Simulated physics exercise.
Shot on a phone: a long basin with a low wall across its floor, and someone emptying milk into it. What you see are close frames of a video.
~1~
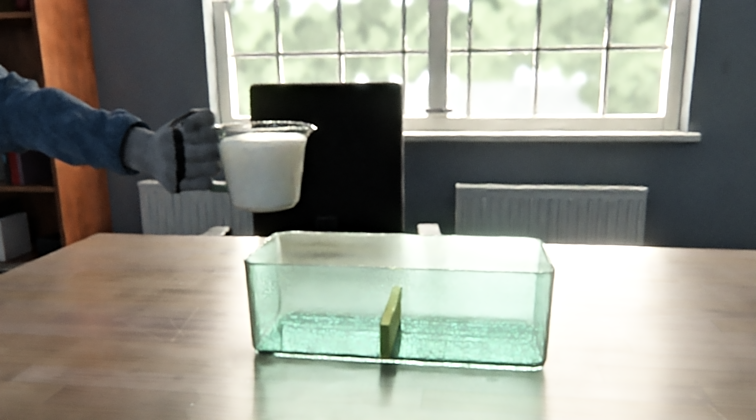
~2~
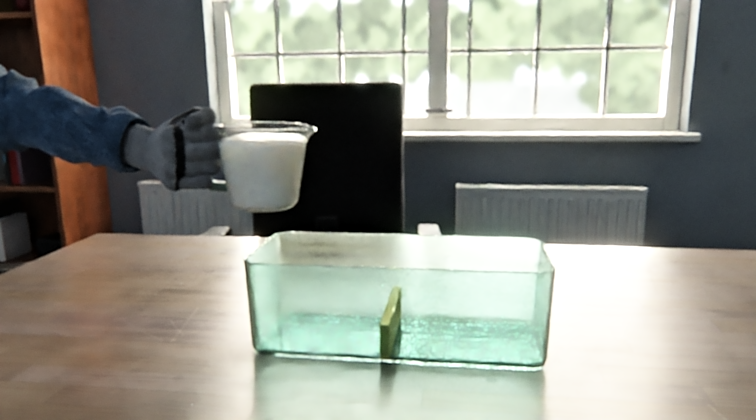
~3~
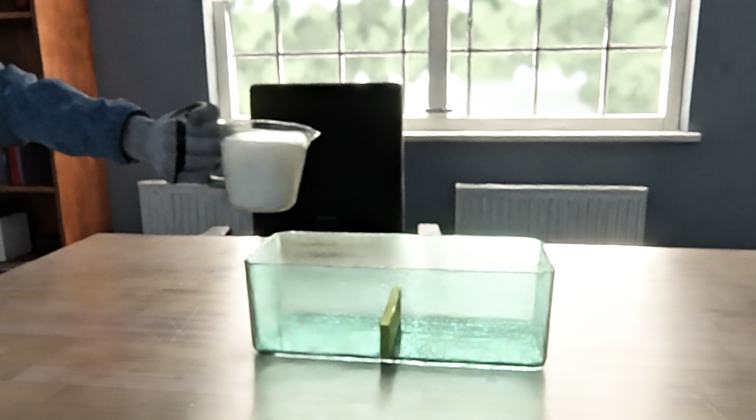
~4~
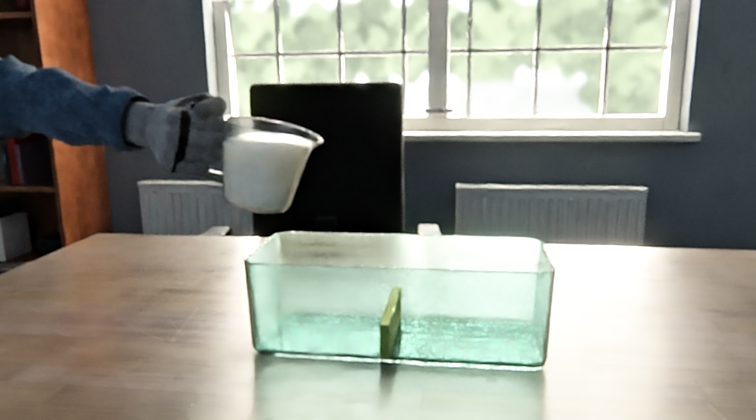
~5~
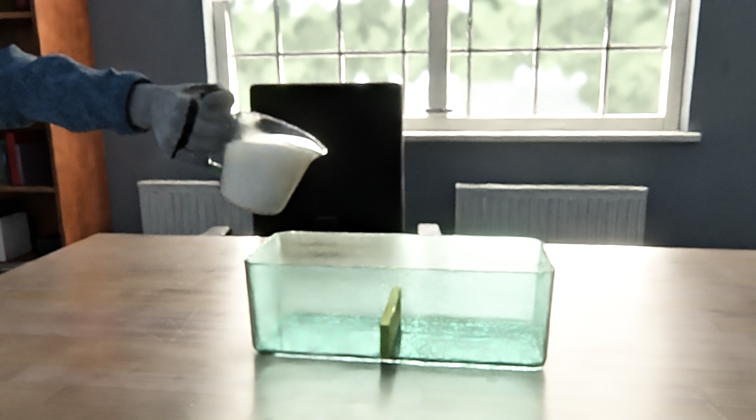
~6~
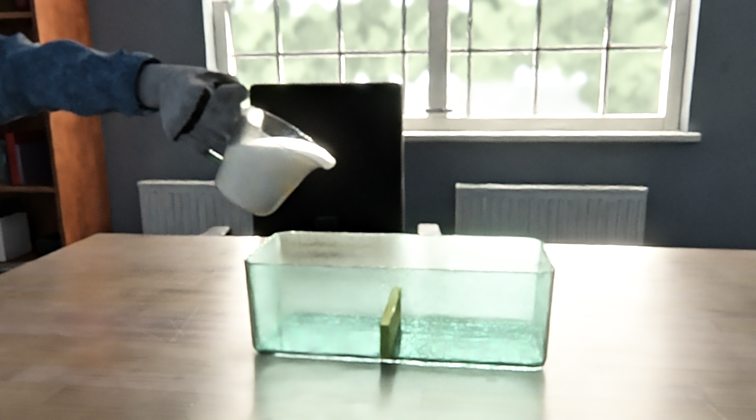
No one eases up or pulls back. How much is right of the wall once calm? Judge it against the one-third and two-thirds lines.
Short of a third.
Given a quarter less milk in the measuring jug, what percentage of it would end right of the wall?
Estimated share: Close to 5 per cent.
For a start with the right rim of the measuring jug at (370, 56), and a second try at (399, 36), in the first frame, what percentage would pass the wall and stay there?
Estimate, first then second: 85 per cent and 90 per cent.
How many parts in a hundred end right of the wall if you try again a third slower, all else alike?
Roughly 5 percent.
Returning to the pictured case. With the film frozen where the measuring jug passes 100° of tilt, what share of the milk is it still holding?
About 35 per cent.
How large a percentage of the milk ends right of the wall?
Share: Roughly 5 %.
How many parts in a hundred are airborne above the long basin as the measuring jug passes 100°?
Near 20 parts in a hundred.
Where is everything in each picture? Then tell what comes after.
It leans 0°; its right rim is at (315, 127); the milk meets the walls at (225, 138) and (305, 138); the long basin's rim runs from (260, 248) to (548, 256); the wall's top is at (391, 305), in the first picture.
It leans 2°; its right rim is at (316, 129); the milk meets the walls at (225, 137) and (305, 139), in the second picture.
It leans 6°; its right rim is at (319, 133); the milk meets the walls at (228, 136) and (307, 140), in the third picture.
It leans 13°; its right rim is at (323, 141); the milk meets the walls at (231, 138) and (312, 142), in the fourth picture.
It leans 23°; its right rim is at (326, 152); the milk meets the walls at (233, 141) and (321, 145), in the fifth picture.
It leans 34°; its right rim is at (328, 165); the milk meets the walls at (232, 147) and (319, 155); 3 per cent is over the edge, in the sixth picture.
A moment on, the measuring jug is tipped right over and 35 per cent is still to pour, 43 is left of the wall and 0 right of it.
Next, the measuring jug is tipped right over and 2 per cent is still to pour, 91 is left of the wall and 2 right of it.
Then the measuring jug is tipped right over and 0 per cent is still to pour, 92 is left of the wall and 6 right of it.
Later the measuring jug is tipped right over and 0 per cent is still to pour, 91 is left of the wall and 7 right of it.
In the end 91 per cent lies left of the wall, 7 right of it and 2 outside.
